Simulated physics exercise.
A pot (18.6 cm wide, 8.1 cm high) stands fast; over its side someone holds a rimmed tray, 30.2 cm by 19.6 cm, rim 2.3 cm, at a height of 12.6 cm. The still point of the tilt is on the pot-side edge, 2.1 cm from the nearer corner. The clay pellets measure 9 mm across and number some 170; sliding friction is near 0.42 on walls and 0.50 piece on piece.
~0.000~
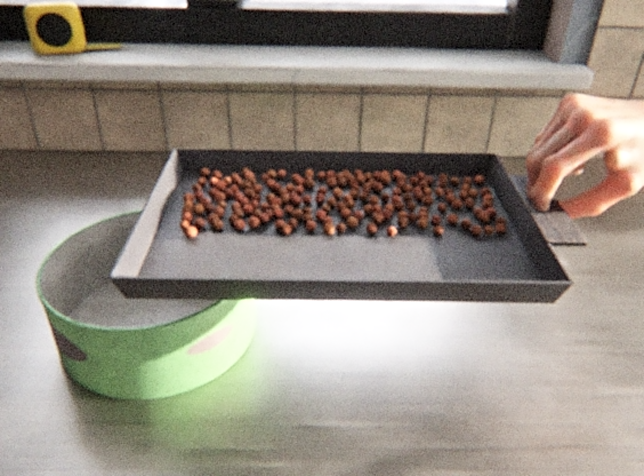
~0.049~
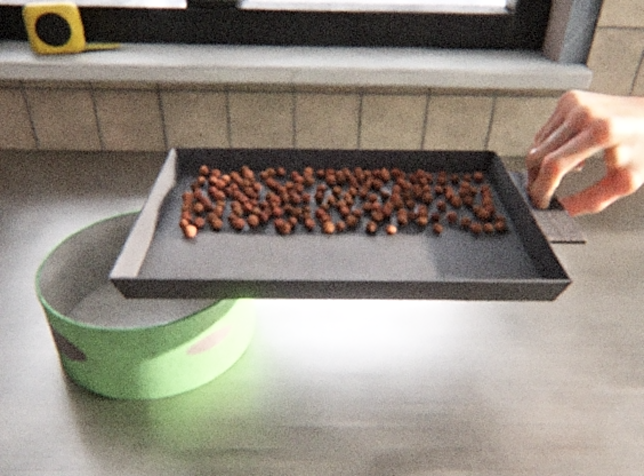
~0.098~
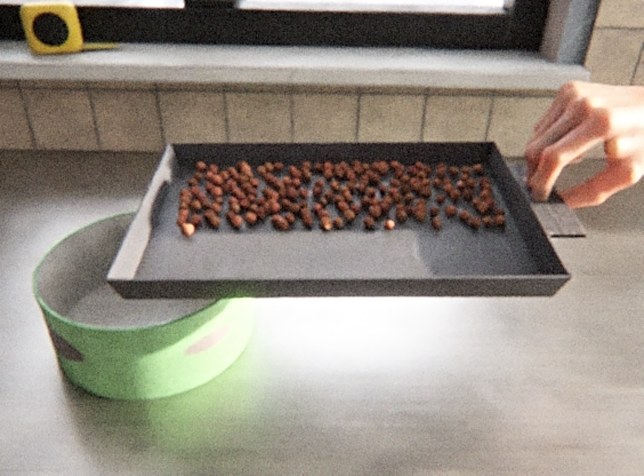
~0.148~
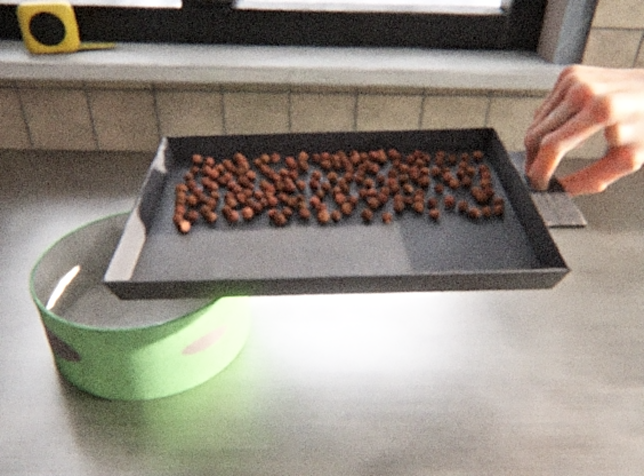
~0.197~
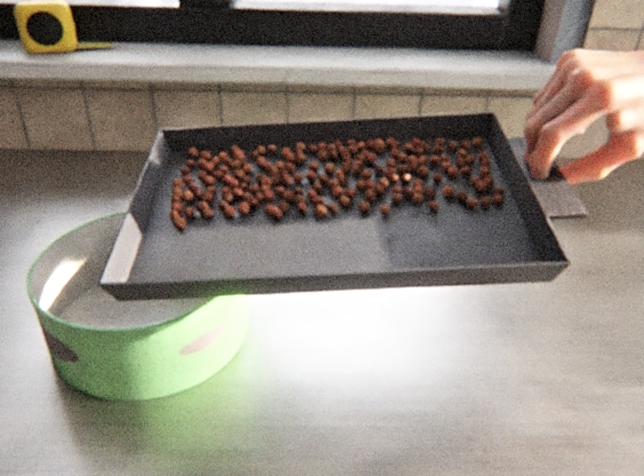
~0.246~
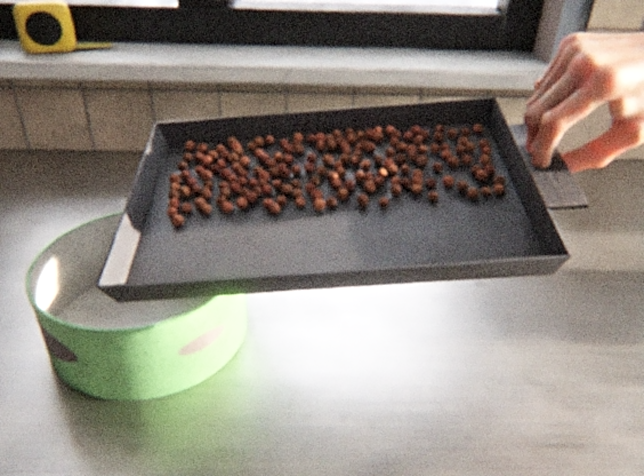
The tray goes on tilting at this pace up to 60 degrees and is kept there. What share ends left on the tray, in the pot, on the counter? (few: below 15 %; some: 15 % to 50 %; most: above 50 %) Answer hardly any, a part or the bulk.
Tray the bulk, pot hardly any, counter hardly any.
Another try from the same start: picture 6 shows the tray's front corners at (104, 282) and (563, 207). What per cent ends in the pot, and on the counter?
Pot 0, counter 50.
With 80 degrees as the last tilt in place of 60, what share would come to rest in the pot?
In that case some 0 per cent.
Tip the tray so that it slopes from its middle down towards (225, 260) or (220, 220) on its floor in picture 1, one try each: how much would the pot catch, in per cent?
About 0 and 5 per cent.
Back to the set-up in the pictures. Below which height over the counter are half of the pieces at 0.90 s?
Some 16 cm.
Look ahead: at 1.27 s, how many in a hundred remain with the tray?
About 95 per cent.
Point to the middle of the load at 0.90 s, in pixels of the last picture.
Near (188, 248).
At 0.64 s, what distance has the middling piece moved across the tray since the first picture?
Some 8 cm.
Then, at 0.64 s, tilt 35 degrees; the tray holds 100 %, the pot 0 %.
After 0.90 s, tilt 51 degrees; the tray holds 100 %, the pot 0 %.
After 1.27 s, tilt 60 degrees; the tray holds 95 %, the pot 0 %.
By 1.9 s all is still; tray 95 %, pot 0 %, counter 10 %.
